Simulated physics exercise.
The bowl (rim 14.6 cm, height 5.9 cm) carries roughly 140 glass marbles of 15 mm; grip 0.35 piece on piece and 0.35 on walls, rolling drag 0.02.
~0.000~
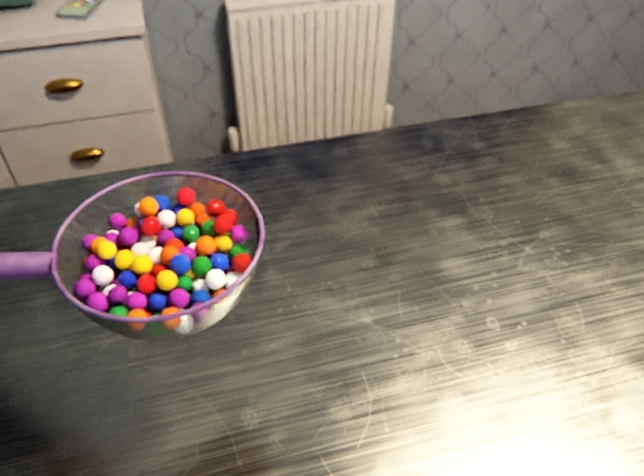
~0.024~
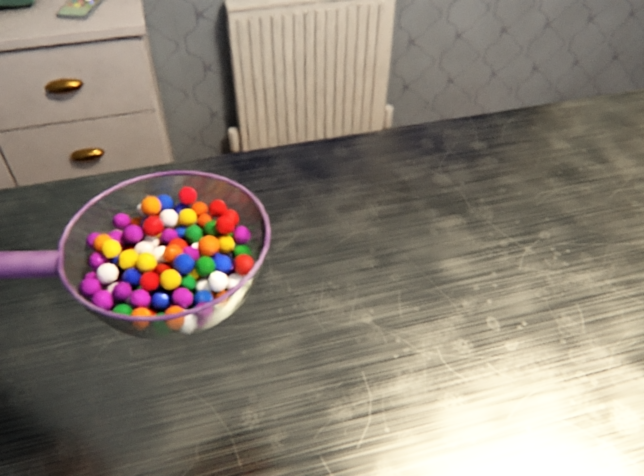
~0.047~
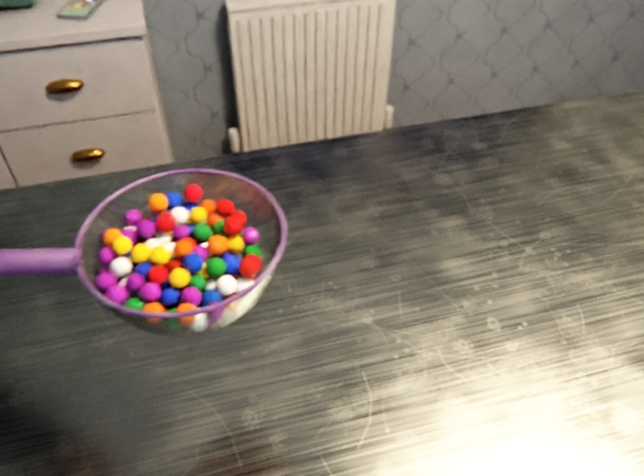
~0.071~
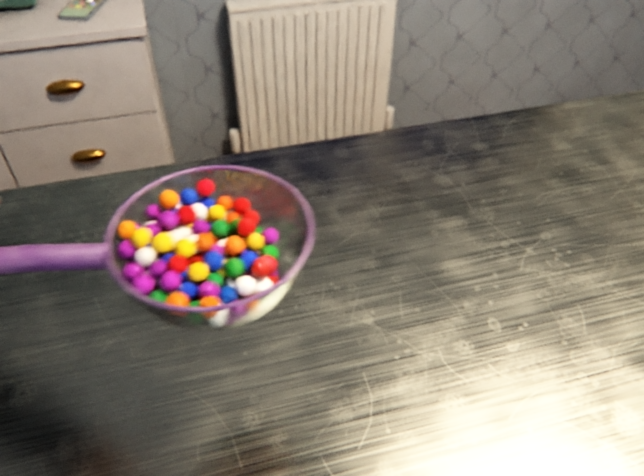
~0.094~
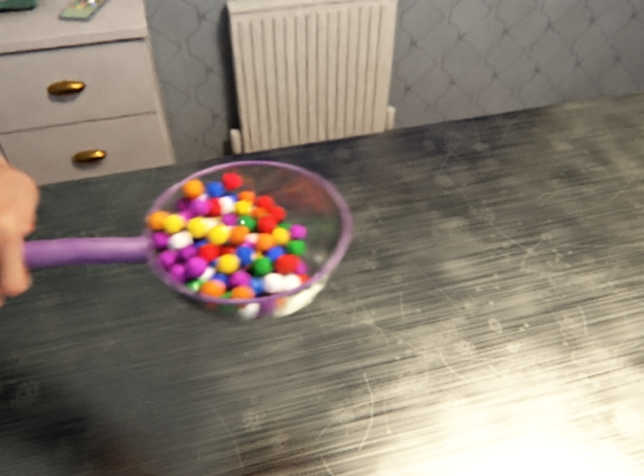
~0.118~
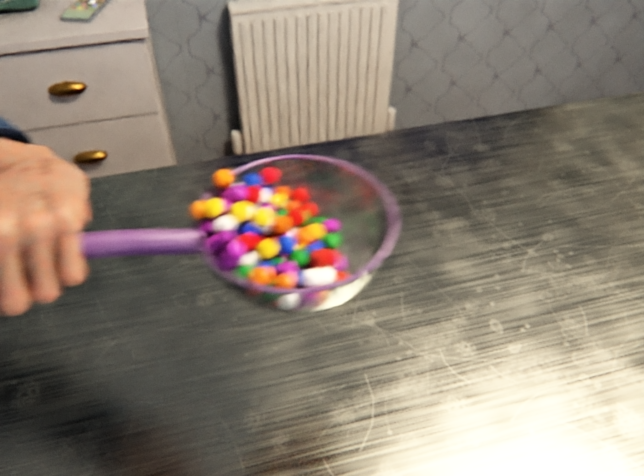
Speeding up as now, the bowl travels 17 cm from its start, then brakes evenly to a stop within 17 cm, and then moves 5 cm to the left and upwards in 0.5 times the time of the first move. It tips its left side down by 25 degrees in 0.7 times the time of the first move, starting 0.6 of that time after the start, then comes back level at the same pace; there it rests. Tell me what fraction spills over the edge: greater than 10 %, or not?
Greater than 10 %.
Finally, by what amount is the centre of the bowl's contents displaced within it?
About 0.5 cm.
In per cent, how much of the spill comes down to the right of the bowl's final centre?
Fraction: Near 80 %.
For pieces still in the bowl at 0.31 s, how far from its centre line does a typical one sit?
Roughly 4.5 centimetres.
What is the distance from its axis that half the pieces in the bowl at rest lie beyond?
It comes out near 3.5 cm from the centre line.
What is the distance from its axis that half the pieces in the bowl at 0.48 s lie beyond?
Median radius: Approx. 4.0 cm.
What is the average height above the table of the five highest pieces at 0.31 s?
Height: Roughly 30 centimetres.
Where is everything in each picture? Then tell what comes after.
The first picture shows bowl at (182, 321); tilt 0 degrees; moved 0.0 cm; leading edge at (260, 220); top of the load at (142, 210).
The second picture shows bowl at (187, 320); tilt 0 degrees; moved 0.4 cm; leading edge at (265, 219); top of the load at (146, 209).
The third picture shows bowl at (201, 318); tilt 0 degrees; moved 1.6 cm; leading edge at (281, 217); top of the load at (155, 208).
The fourth picture shows bowl at (226, 314); tilt 0 degrees; moved 3.6 cm; leading edge at (307, 213); top of the load at (206, 205).
The fifth picture shows bowl at (258, 308); tilt 0 degrees; moved 6.3 cm; leading edge at (342, 207); top of the load at (228, 201).
The sixth picture shows bowl at (299, 298); tilt 0 degrees; moved 9.9 cm; leading edge at (388, 200); top of the load at (265, 193). Its speed is now 1.69 m/s.
Then, at 0.31 s, tilt 18 degrees; bowl 90 %, in the air 10 %; middle of all pieces near (591, 174).
Then, at 0.48 s, tilt 17 degrees; bowl 80 %, in the air 15 %; middle of all pieces near (541, 182).
After 0.62 s, tilt 0 degrees; bowl 75 %, fallen right of where it stops 15 %, in the air 10 %; middle of all pieces near (531, 192).
After 0.77 s, tilt 0 degrees; bowl 75 %, fallen right of where it stops 15 %; middle of all pieces near (517, 192).
At rest (1.4 s), bowl 75 %, fallen right of where it stops 15 %, fallen left of where it stops 5 %.
